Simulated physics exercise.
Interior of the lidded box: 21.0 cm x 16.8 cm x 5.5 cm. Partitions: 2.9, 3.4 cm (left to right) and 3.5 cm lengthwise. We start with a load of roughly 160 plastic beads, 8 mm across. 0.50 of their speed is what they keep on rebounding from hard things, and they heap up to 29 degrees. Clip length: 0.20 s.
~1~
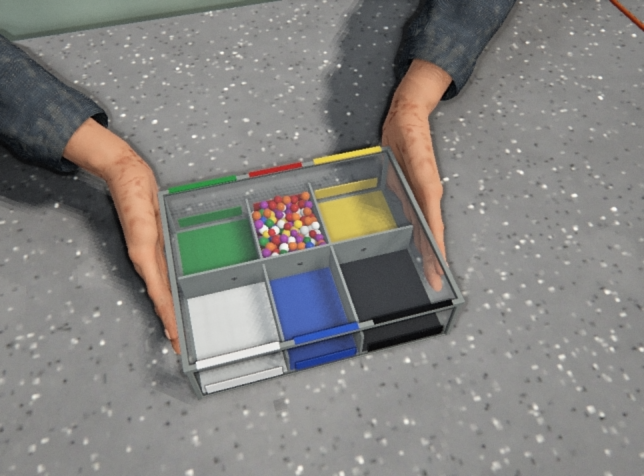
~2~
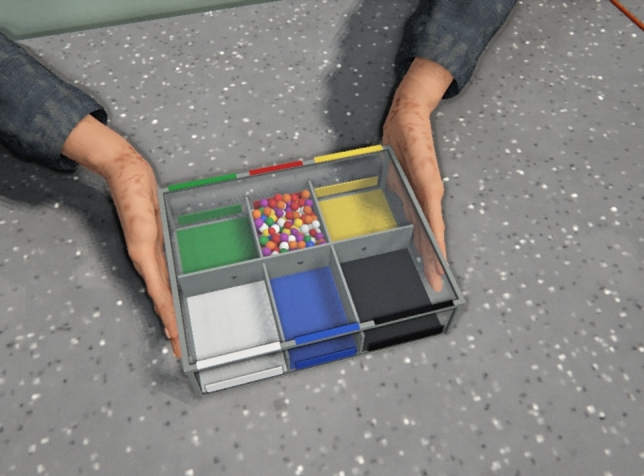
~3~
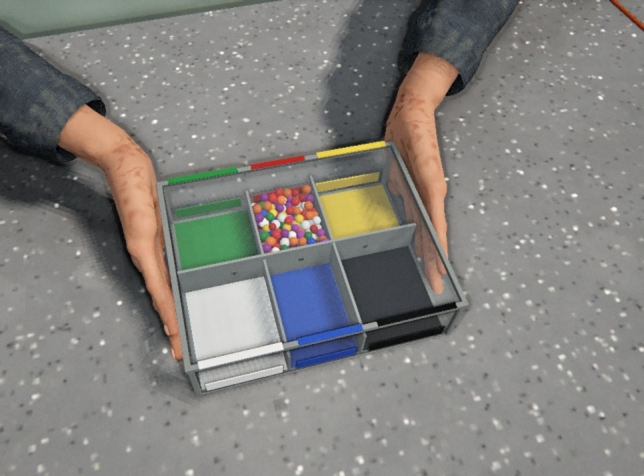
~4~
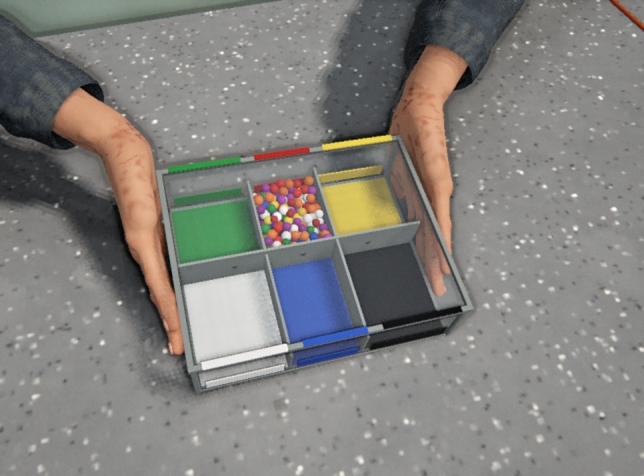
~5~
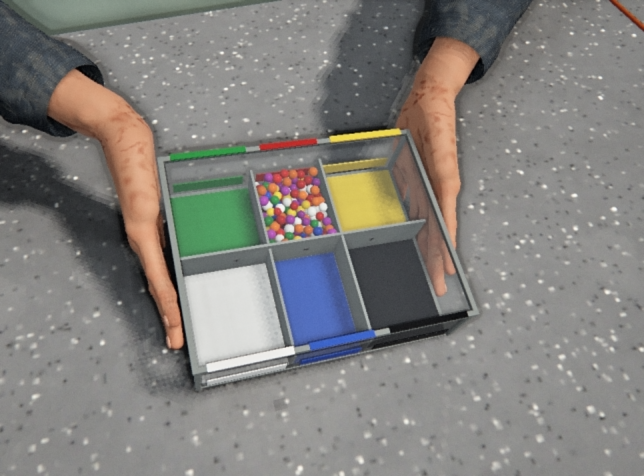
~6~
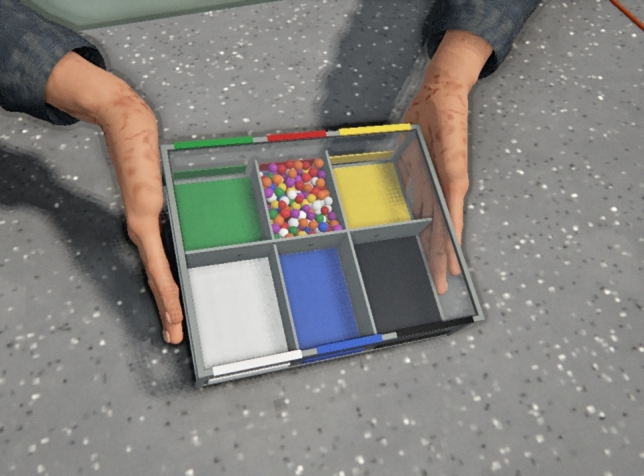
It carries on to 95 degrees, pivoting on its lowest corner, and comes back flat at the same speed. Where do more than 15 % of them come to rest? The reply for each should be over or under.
For red it is over, for blue it is under, for green it is under, for yellow it is under, for white it is under, for black it is over.
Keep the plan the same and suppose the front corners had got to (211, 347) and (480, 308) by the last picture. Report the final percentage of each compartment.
It comes out as red at 20 percent, blue at 0 percent, green at 0 percent, yellow at 5 percent, white at 0 percent and black at 80 percent.
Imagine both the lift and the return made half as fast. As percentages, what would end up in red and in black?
Result: Red = 25 %; black = 70 %.
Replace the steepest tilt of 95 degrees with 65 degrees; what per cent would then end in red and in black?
Red: 70 per cent; black: 20 per cent.
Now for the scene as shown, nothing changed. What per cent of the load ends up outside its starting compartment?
75 per cent, roughly.
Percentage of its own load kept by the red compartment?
20 %.
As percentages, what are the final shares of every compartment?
Red: 25 %, blue: 5 %, green: 0 %, yellow: 0 %, white: 0 %, black: 70 %.
Then, 0.66 s after the last picture, tilt 95 degrees; red 65 %, blue 10 %, yellow 5 %, black 20 %.
Then, 1.10 s after the last picture, tilt 40 degrees; red 25 %, blue 5 %, black 70 %.
Then, 1.61 s after the last picture, tilt 0 degrees; red 25 %, blue 5 %, black 70 %.
In the end, red 25 %, blue 5 %, green 0 %, yellow 0 %, white 0 %, black 70 %.
